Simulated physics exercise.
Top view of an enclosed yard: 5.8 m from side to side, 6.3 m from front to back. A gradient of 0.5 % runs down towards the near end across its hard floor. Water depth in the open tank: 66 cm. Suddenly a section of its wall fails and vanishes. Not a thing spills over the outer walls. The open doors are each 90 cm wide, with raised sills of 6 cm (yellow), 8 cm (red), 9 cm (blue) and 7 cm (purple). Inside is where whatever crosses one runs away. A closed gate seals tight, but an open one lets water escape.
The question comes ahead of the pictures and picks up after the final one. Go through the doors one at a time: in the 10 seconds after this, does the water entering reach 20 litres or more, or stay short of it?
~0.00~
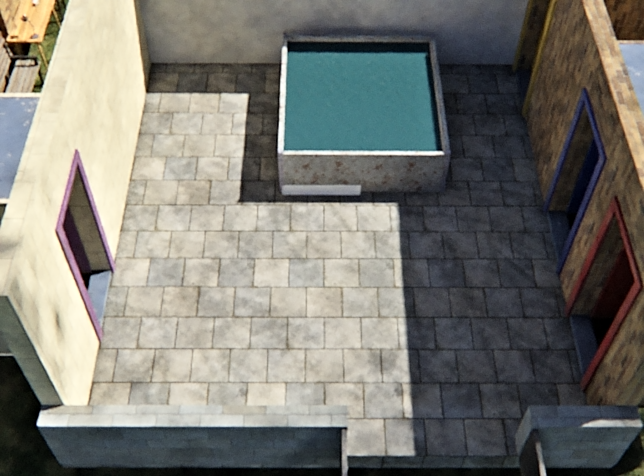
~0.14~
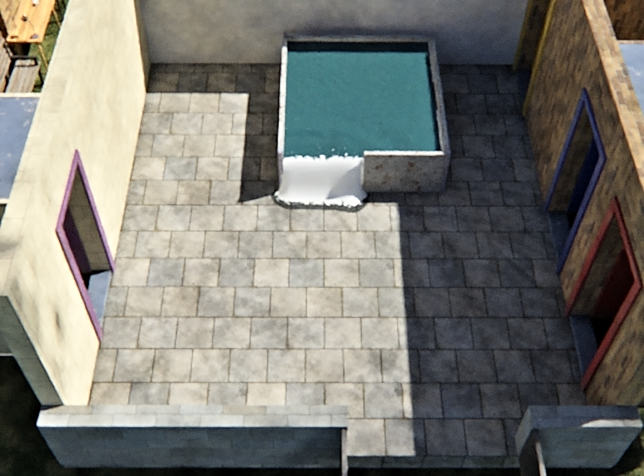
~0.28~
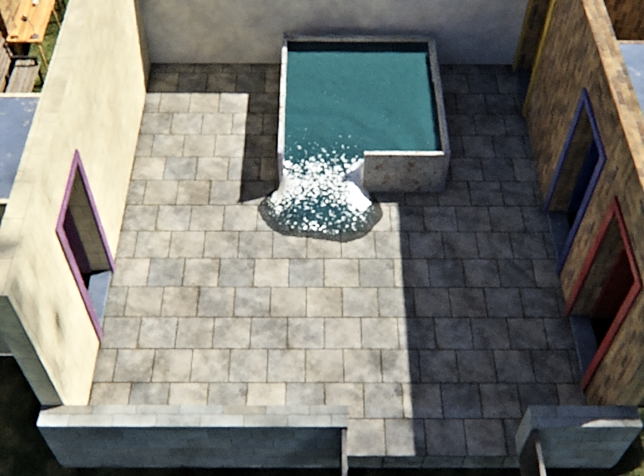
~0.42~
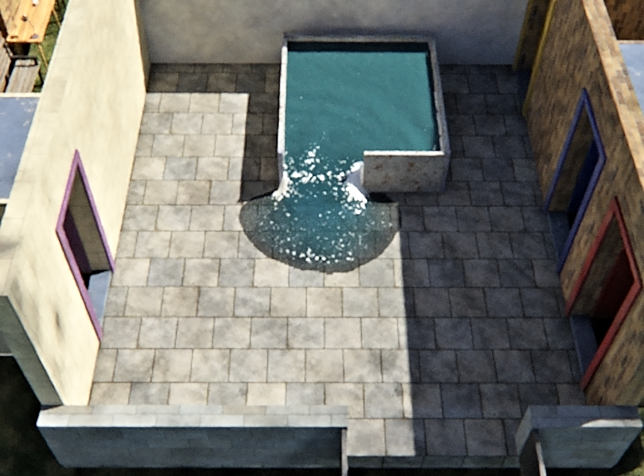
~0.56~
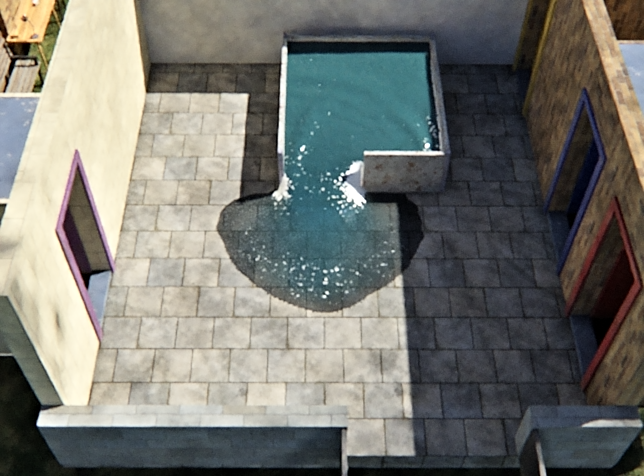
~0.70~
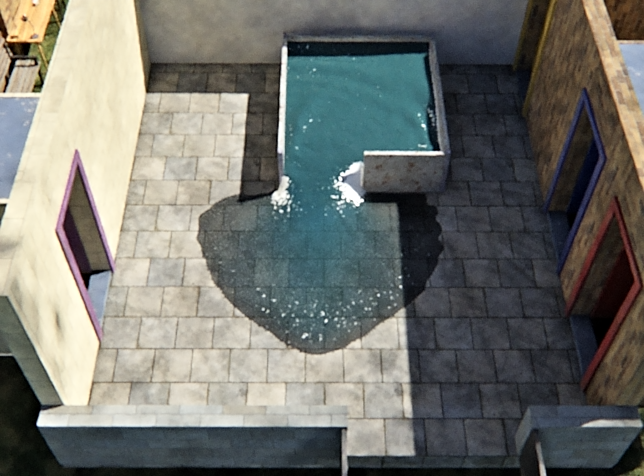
Going through them: The yellow door stays short; the red door stays short; the blue door stays short; the purple door reaches it.
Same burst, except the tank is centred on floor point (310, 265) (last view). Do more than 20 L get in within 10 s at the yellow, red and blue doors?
Lab note: Vs limit, yellow door limit broken; red door limit broken; blue door limit held.
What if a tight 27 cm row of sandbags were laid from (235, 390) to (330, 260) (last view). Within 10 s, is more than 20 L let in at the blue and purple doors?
Against the limit, the blue door stays within it and the purple door goes beyond it.
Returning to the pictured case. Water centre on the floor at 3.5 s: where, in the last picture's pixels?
Its balance point lies near (312, 218).
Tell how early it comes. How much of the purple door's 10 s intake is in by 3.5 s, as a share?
30 percent or so by then.
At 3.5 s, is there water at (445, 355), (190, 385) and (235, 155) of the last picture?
Submerged, submerged, untouched.
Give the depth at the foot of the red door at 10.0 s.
It's some 7.5 centimetres deep.
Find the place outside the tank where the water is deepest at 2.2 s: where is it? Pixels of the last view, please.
Roughly at pixel (99, 435).
After 1.4 s water covers 40 % of the floor and is deepest (38 cm) near (310, 202); yellow door not reached, red door not reached, blue door not reached, purple door not reached.
After 2.2 s water covers 50 % of the floor and is deepest (46 cm) near (99, 435); yellow door not reached, red door not reached, blue door not reached, purple door 12 cm at the sill, 8 L in.
After 3.5 s water covers 50 % of the floor and is deepest (28 cm) near (228, 435); yellow door not reached, red door 6 cm at the sill, 0 L in, blue door not reached, purple door 16 cm at the sill, 35 L in.
After 6.0 s water covers 75 % of the floor and is deepest (20 cm) near (260, 435); yellow door not reached, red door 5 cm at the sill, 0 L in, blue door 2 cm at the sill, 0 L in, purple door 12 cm at the sill, 88 L in.
After 10.0 s water covers 95 % of the floor and is deepest (12 cm) near (99, 435); yellow door 4 cm at the sill, 0 L in, red door 7 cm at the sill, 1 L in, blue door 3 cm at the sill, 0 L in, purple door 7 cm at the sill, 112 L in.
